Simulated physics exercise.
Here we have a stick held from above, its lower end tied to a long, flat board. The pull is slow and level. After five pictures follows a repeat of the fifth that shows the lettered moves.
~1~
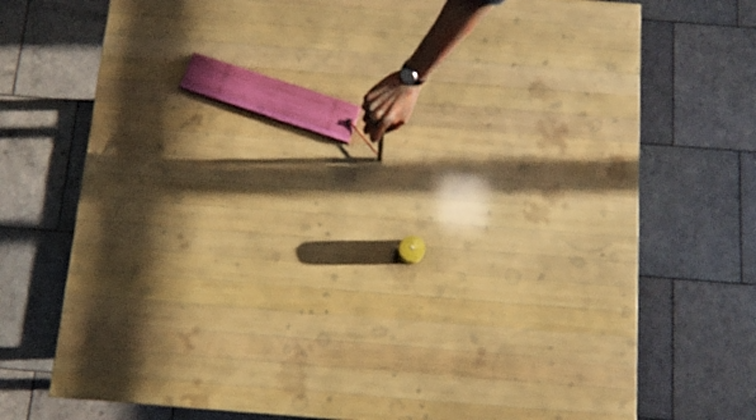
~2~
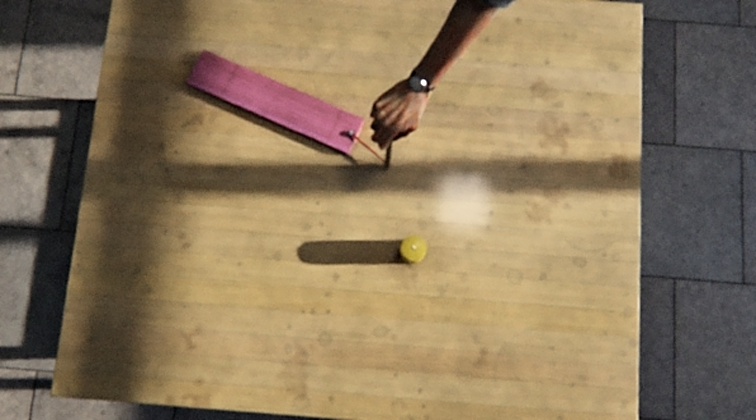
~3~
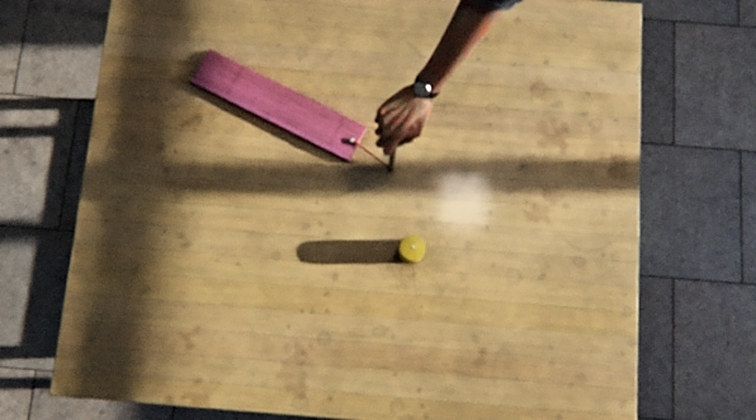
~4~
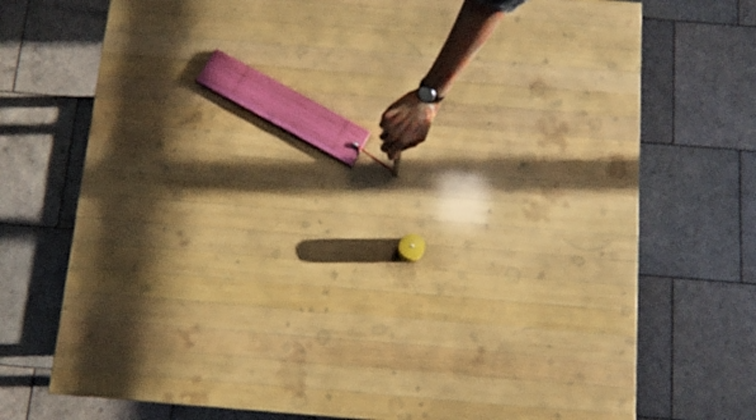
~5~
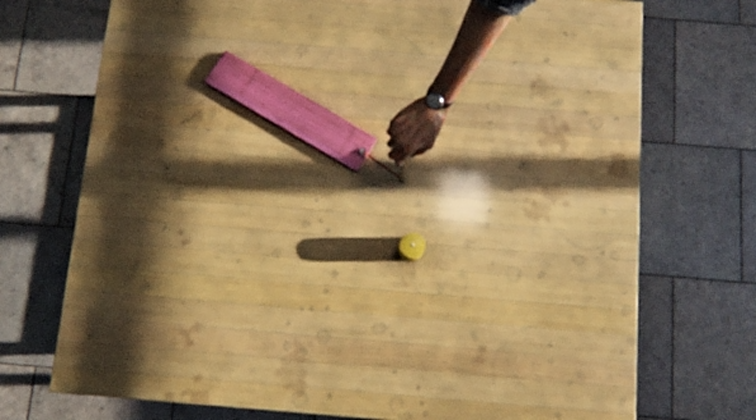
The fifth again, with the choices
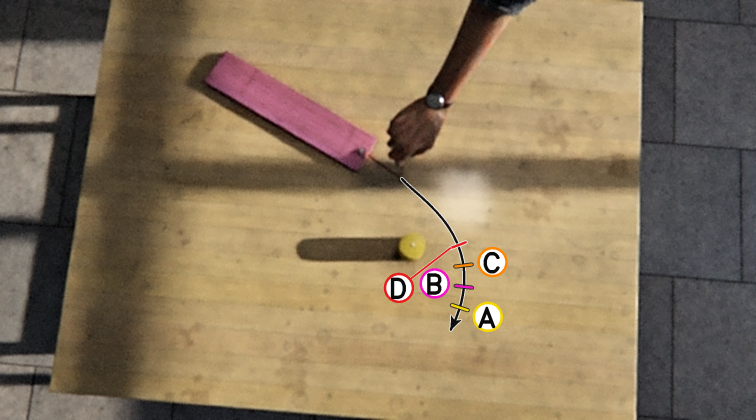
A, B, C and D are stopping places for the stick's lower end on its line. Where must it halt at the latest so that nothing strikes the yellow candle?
D.
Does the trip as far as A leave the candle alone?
No.
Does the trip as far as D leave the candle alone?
Yes.
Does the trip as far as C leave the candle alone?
For that mark, no.
On the marked copy, A at (460, 308); B at (464, 287); C at (464, 266); D at (458, 245); the route from (402, 179) via (459, 247) to (451, 330).
Following D. Soon after the start, foot of the stick (423, 199), middle of the board (313, 126).
Later, foot of the stick (445, 223), middle of the board (338, 144).
In the end, foot of the stick (458, 246), middle of the board (355, 159); nothing has been touched.
As for the rest, A is too far, the candle has been hit; B is too far, the candle has been hit; C is too far, the candle has been hit.
